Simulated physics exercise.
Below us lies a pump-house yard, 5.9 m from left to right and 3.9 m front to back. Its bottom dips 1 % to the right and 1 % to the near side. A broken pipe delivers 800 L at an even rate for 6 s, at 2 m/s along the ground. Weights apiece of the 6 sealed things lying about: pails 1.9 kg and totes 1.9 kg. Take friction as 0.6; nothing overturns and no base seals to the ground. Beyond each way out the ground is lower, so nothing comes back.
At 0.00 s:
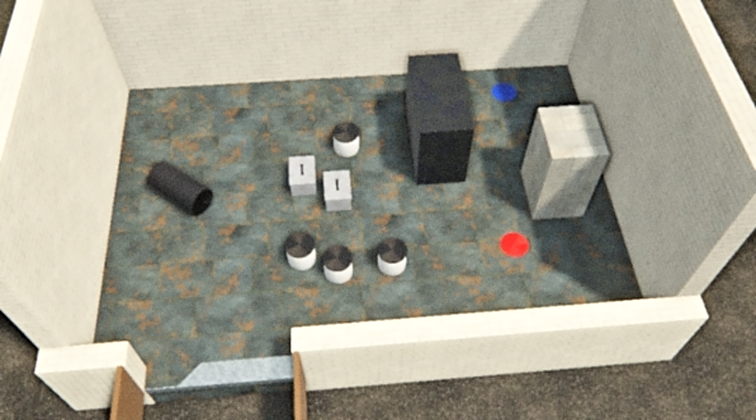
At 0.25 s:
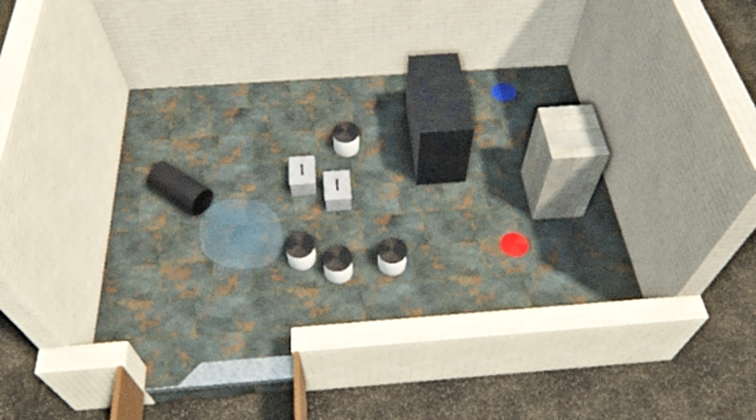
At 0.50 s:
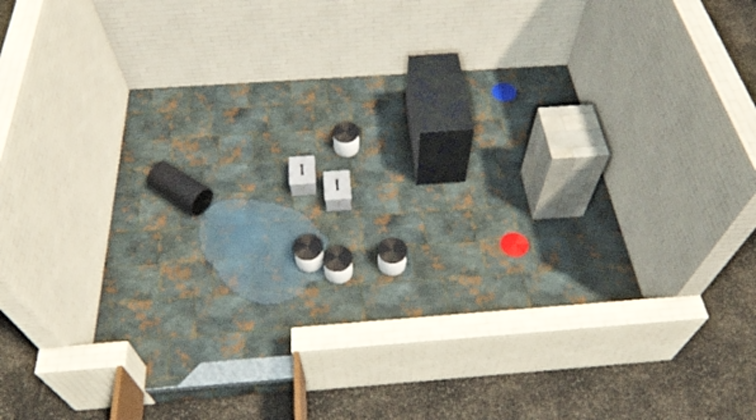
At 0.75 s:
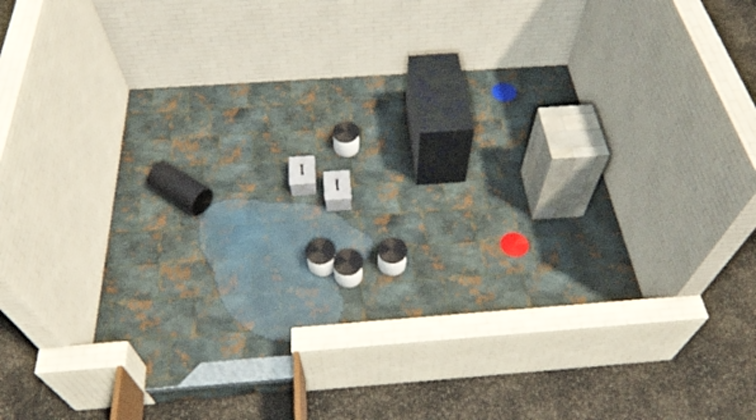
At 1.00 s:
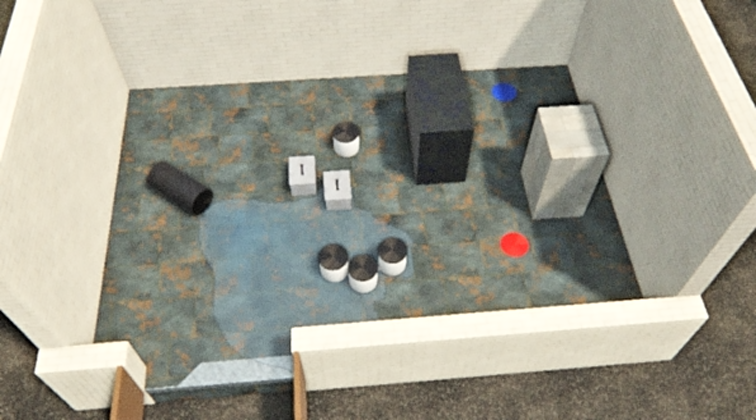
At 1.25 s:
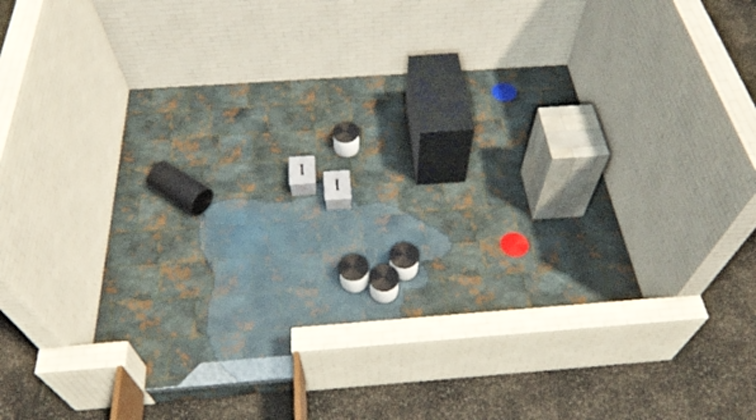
Water spreads from a dark pipe across the floor, pushing three pails to the right.
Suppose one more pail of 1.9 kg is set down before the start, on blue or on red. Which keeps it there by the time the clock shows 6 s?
On the blue patch.
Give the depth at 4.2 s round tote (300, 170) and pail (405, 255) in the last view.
Roughly 0 and 14 cm.
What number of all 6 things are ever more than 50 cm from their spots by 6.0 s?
3 of them.
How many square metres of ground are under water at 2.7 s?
About 9.5 m2.
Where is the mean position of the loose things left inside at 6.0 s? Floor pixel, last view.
Near (461, 189).
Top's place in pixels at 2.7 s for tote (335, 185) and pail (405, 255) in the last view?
Near (366, 168) and (579, 283).
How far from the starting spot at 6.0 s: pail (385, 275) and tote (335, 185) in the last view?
In turn: 300 cm, 40 cm.
After 1.8 s on blue it would be 0 cm off in 0 cm of water; on red it would be 0 cm off in 1 cm of water.
After 2.7 s on blue it would be 0 cm off in 0 cm of water; on red it would be 37 cm off in 2 cm of water.
After 4.2 s on blue it would be 0 cm off in 0 cm of water; on red it would be 115 cm off in 10 cm of water.
After 6.0 s on blue it would be 0 cm off in 2 cm of water; on red it would be 270 cm off in 5 cm of water.
